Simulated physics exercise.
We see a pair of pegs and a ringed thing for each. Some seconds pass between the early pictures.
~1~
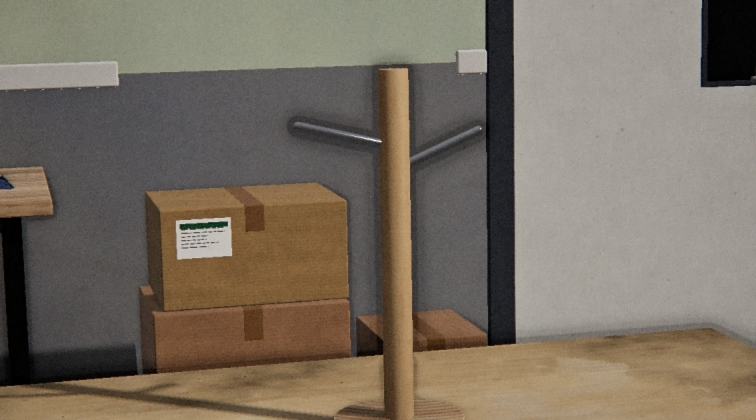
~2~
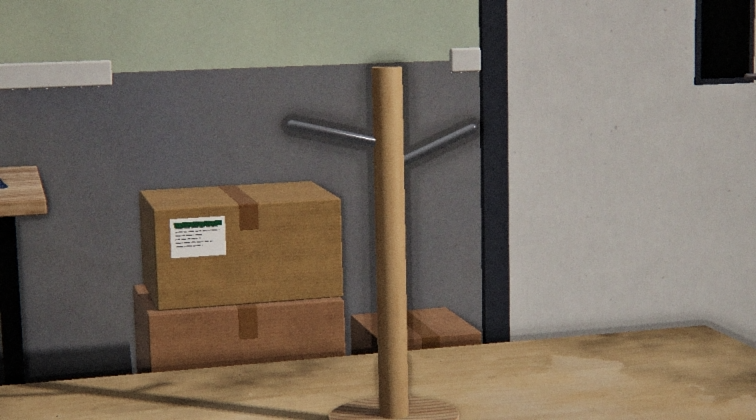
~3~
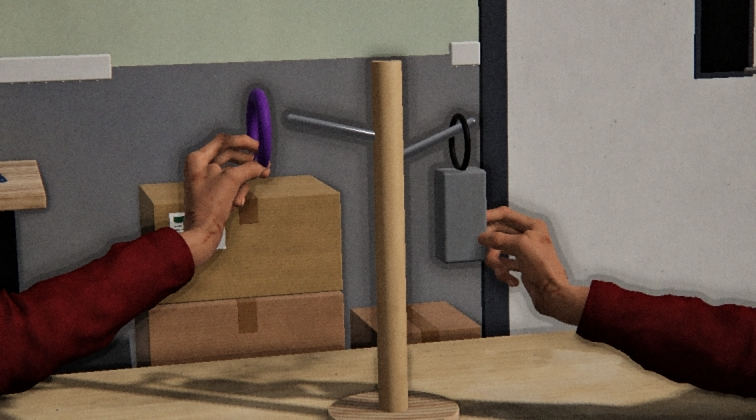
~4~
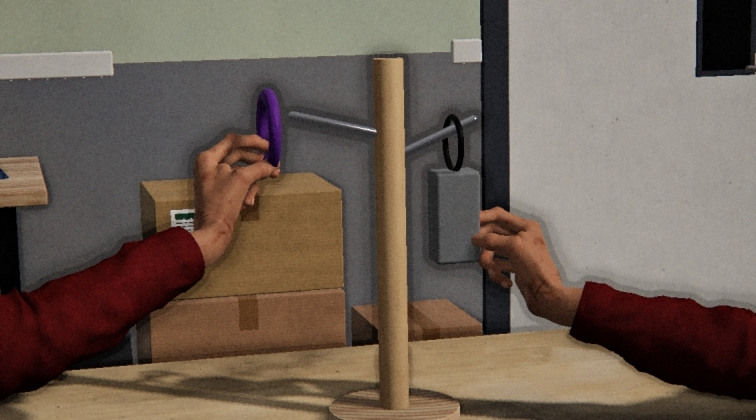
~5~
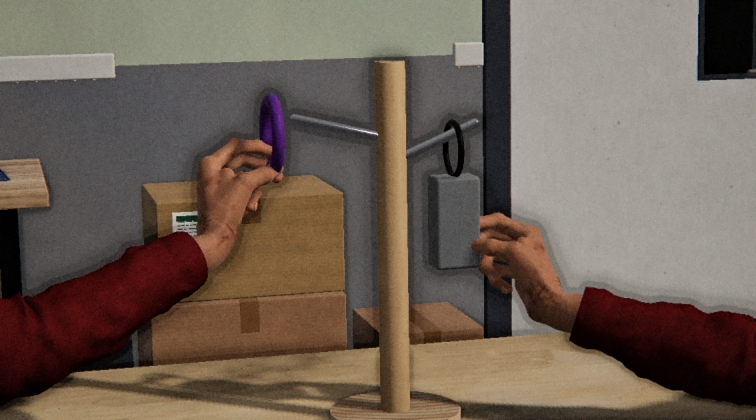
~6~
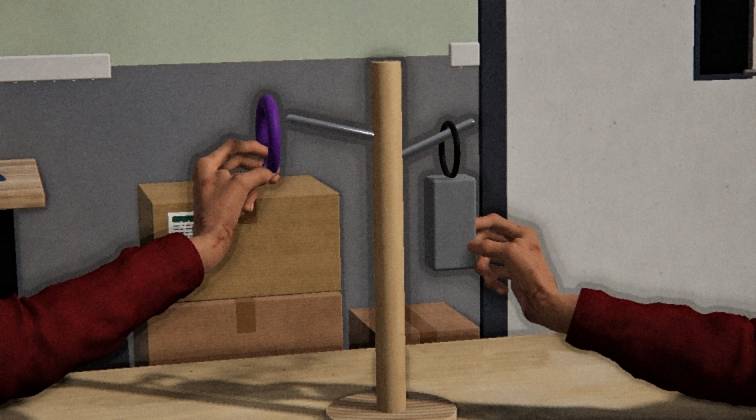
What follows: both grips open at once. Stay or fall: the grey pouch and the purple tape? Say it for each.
Here the grey pouch remains hooked, the purple tape drops to the table.
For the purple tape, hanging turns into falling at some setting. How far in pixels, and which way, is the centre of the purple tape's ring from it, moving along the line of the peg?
About 20 pixels right.
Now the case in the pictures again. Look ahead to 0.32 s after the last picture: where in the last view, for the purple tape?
At about (275, 380).
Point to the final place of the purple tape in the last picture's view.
At about (275, 394).
Then, 0.20 s on from there, grey pouch at rest near (449, 196); purple tape on its way down near (271, 242).
Then, 0.32 s on from there, grey pouch at rest near (449, 196); purple tape at the bottom near (275, 380).
In the end, the grey pouch stays on its peg, near (446, 197); the purple tape falls off, near (276, 394).
